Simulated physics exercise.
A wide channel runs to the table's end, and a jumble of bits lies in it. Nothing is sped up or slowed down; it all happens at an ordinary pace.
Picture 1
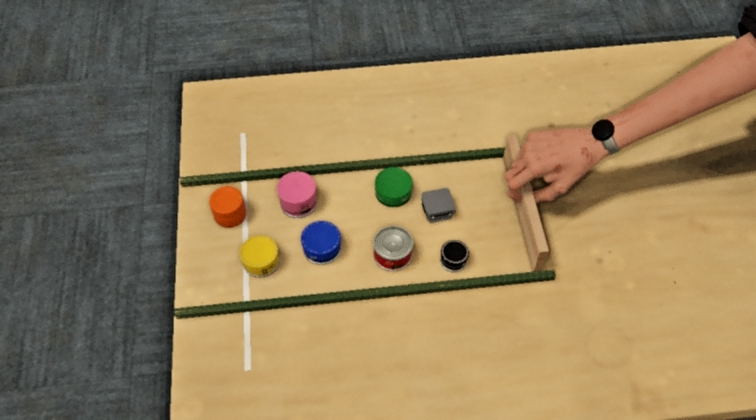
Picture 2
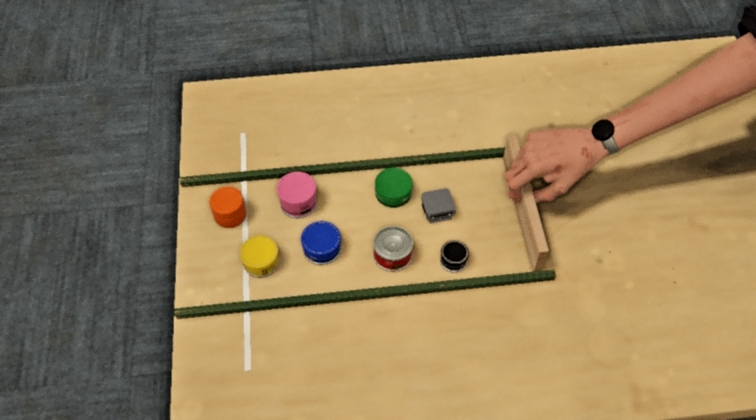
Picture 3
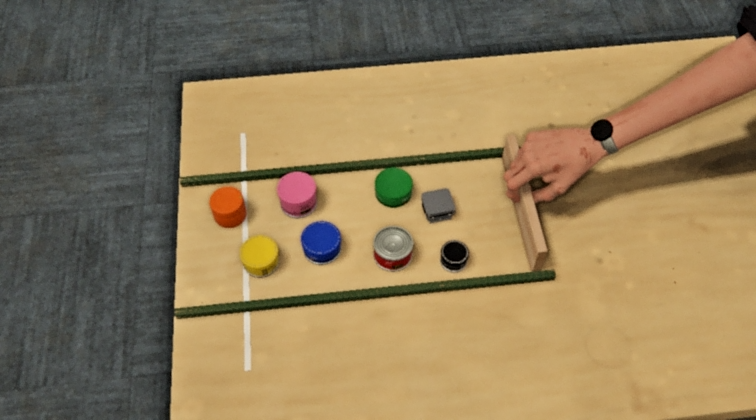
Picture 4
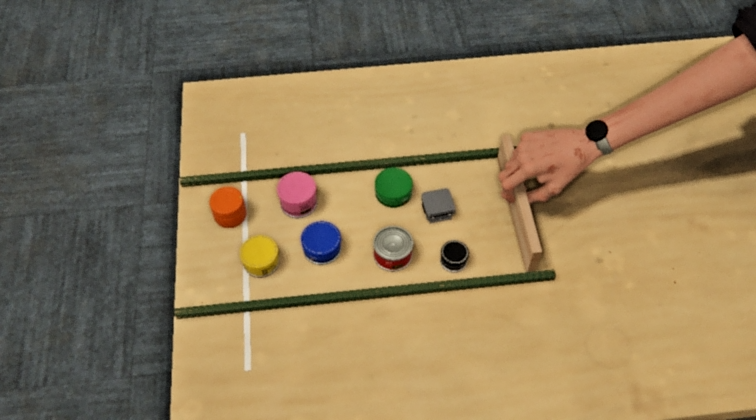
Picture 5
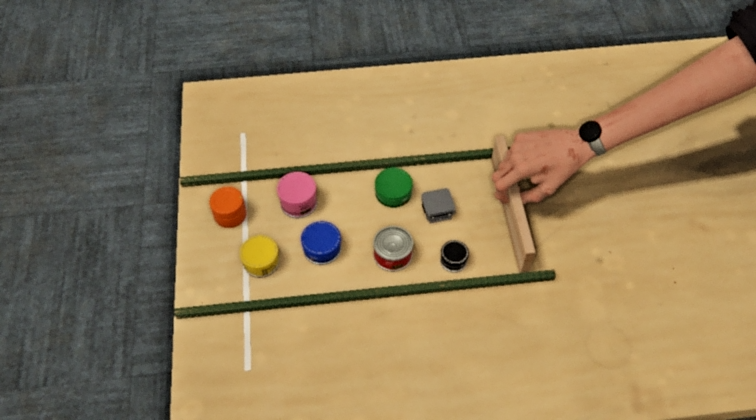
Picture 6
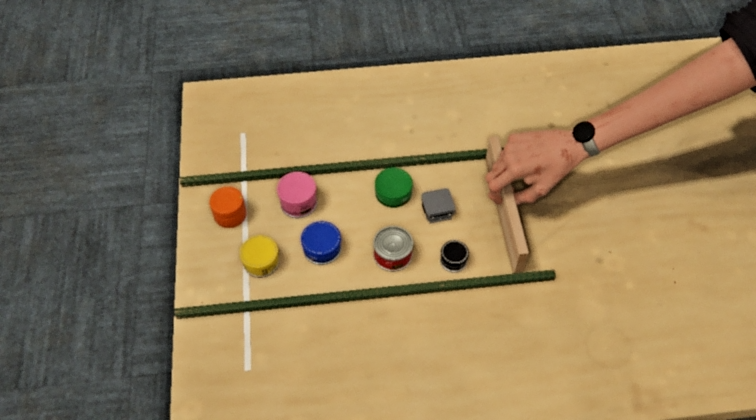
A hand and forearm wearing a watch reach in from the right over a pale wooden table on grey carpet, seen from above. Between two green rails lie orange and yellow lidded tins near a white tape line at left, pink and blue ones, then green, red-and-silver, grey and black pieces. The hand slides an upright wooden board slightly left; everything else and the view stay still.
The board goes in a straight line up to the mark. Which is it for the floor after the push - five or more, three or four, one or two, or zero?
For the floor it is one or two.
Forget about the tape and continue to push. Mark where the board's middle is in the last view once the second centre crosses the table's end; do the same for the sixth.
At the first moment about (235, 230), at the next about (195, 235).
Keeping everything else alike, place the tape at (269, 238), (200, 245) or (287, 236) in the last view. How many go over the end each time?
0, 4, 0.
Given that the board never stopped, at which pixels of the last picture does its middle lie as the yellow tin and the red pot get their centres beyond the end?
Near (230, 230) in the first case, near (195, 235) in the other.
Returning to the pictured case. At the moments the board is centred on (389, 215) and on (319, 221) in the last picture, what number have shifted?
At that stage 4; at the next, 8.
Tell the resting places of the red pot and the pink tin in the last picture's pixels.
Red pot: About (225, 256); pink tin: About (187, 202).
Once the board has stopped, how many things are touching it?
4.
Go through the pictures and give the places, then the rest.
The first picture shows orange lid (228, 207); yellow tin (260, 257); pink tin (298, 195); board (524, 202); tape (245, 240).
The second picture shows yellow tin (260, 257); board (524, 202).
The third picture shows pink tin (298, 195); green tub (394, 188).
The fourth picture shows orange lid (228, 207); black pot (454, 257).
The fifth picture shows yellow tin (260, 257); red pot (393, 249).
The sixth picture shows orange lid (228, 207); yellow tin (260, 257); pink tin (298, 195); board (506, 203); tape (245, 240).
Soon after, none off yet; orange lid at rest near (228, 207); yellow tin at rest near (260, 257); pink tin at rest near (298, 195).
In the end, the number that fall off is one or two; gone, orange lid.
